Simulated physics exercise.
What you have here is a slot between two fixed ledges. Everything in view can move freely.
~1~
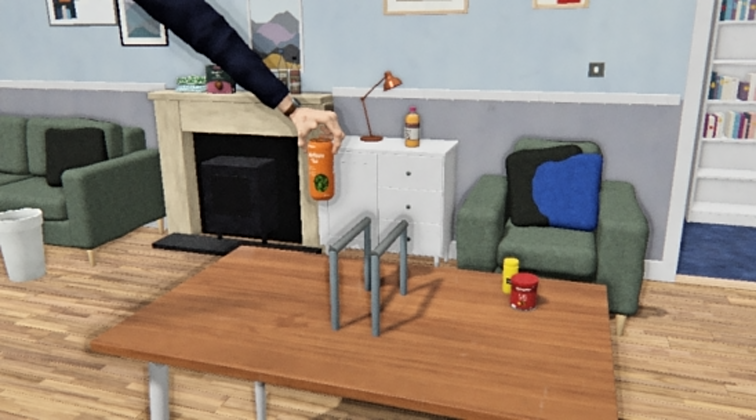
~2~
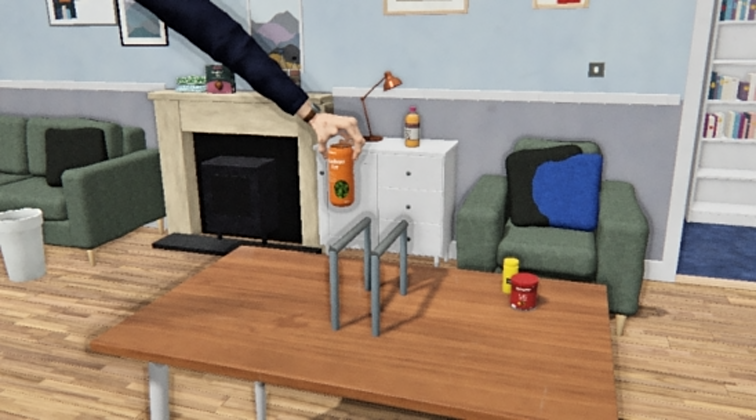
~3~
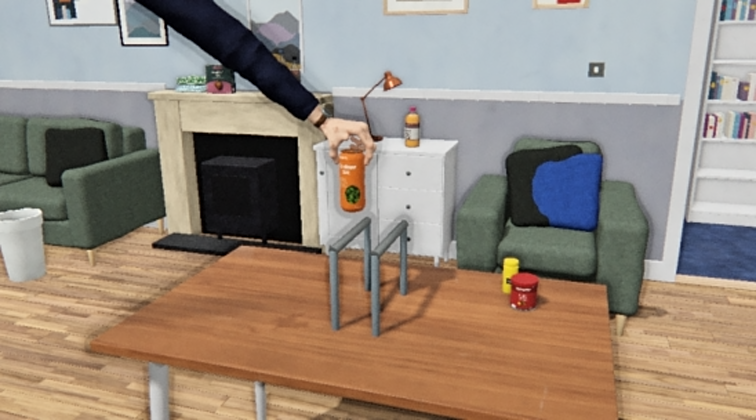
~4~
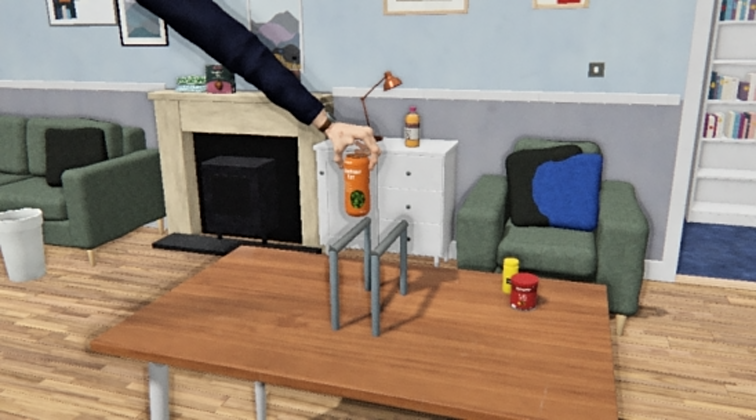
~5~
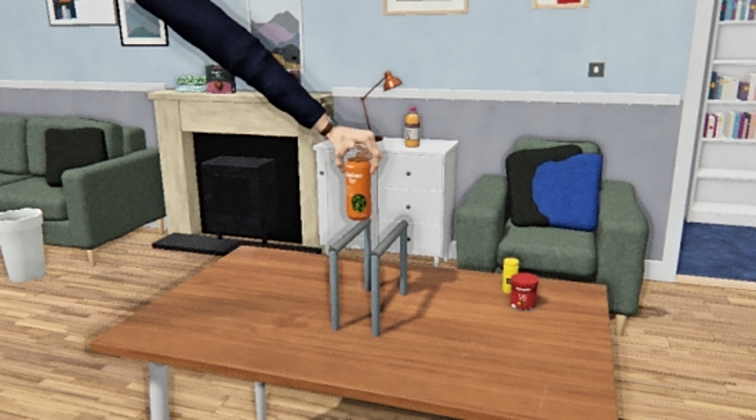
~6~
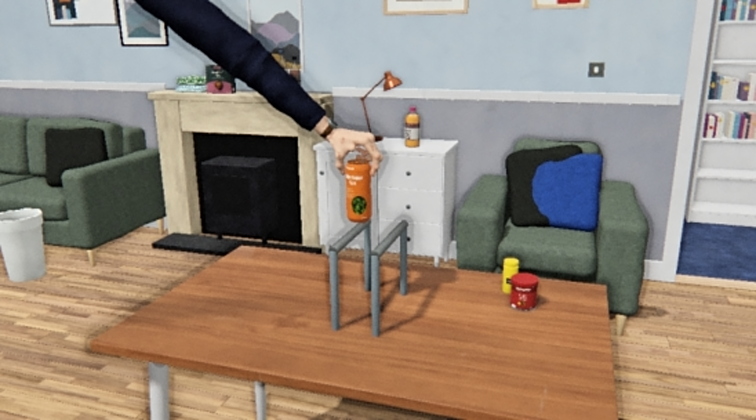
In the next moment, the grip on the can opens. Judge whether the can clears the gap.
Ha, it is blocked at the gap.
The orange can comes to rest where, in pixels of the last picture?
End point in the final view: About (381, 224).
Then, 0.20 s after the last picture, orange can tipped 3° from how it was near (360, 202).
Then, 0.30 s after the last picture, orange can tipped 26° from how it was near (372, 210).
Then, 0.40 s after the last picture, orange can tipped 66° from how it was near (382, 221).
Then, 0.50 s after the last picture, orange can on its side near (382, 223).
At rest, tipped over on the stand or table, orange can; the other 2 in place. Seen from the same camera at the end, orange can near (381, 224). The can lodges.
